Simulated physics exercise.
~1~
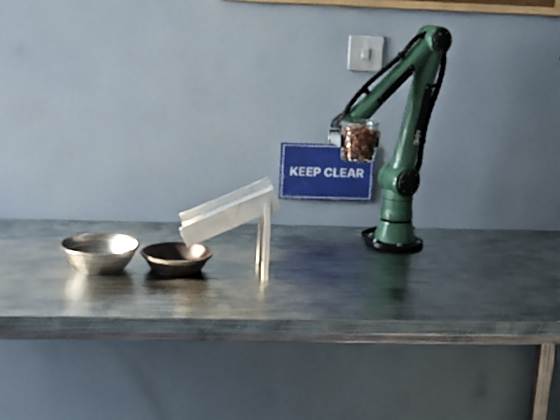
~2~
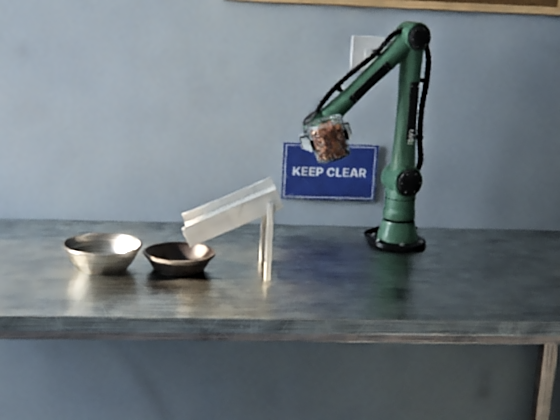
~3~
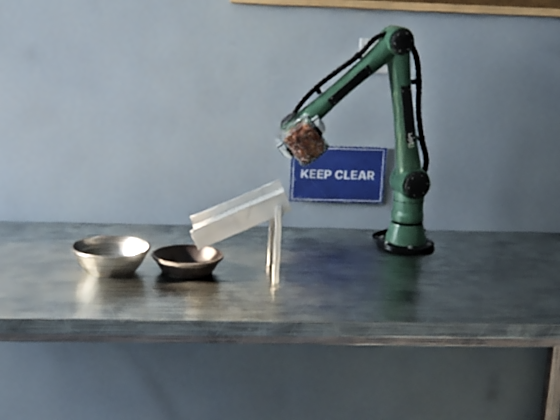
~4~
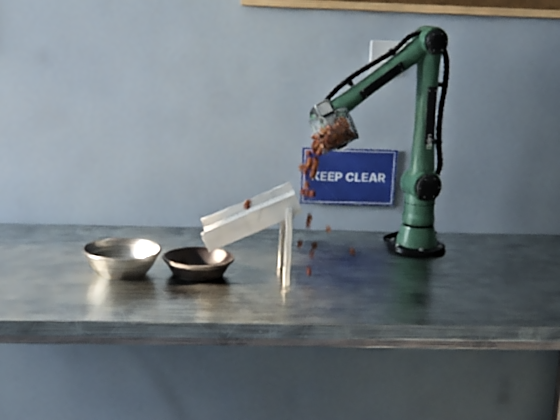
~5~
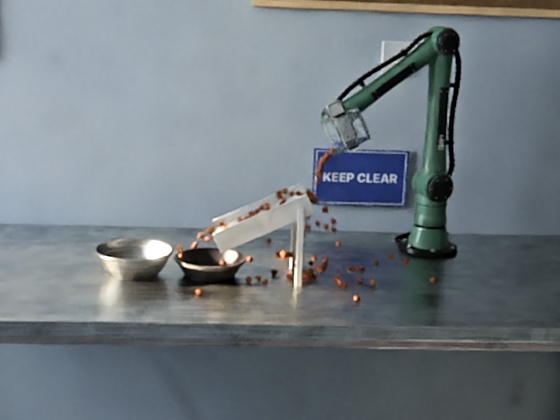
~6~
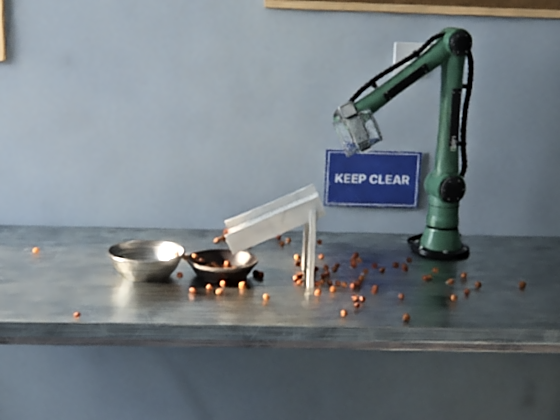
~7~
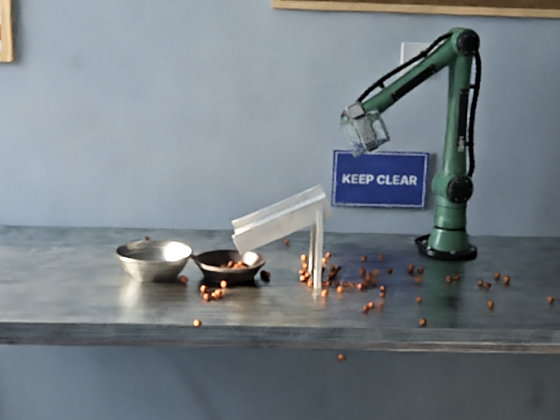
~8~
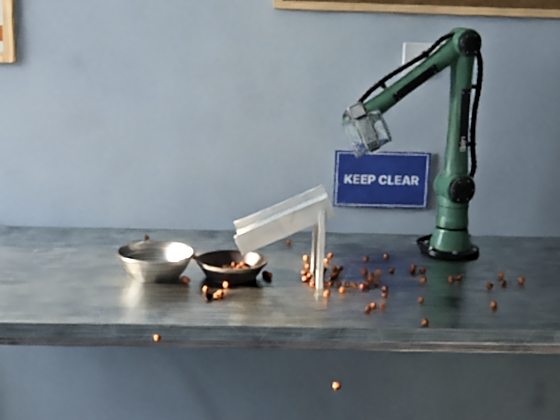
A green robot arm tips hazelnuts from a clear tumbler over a chute, scattering most outside the bowls.
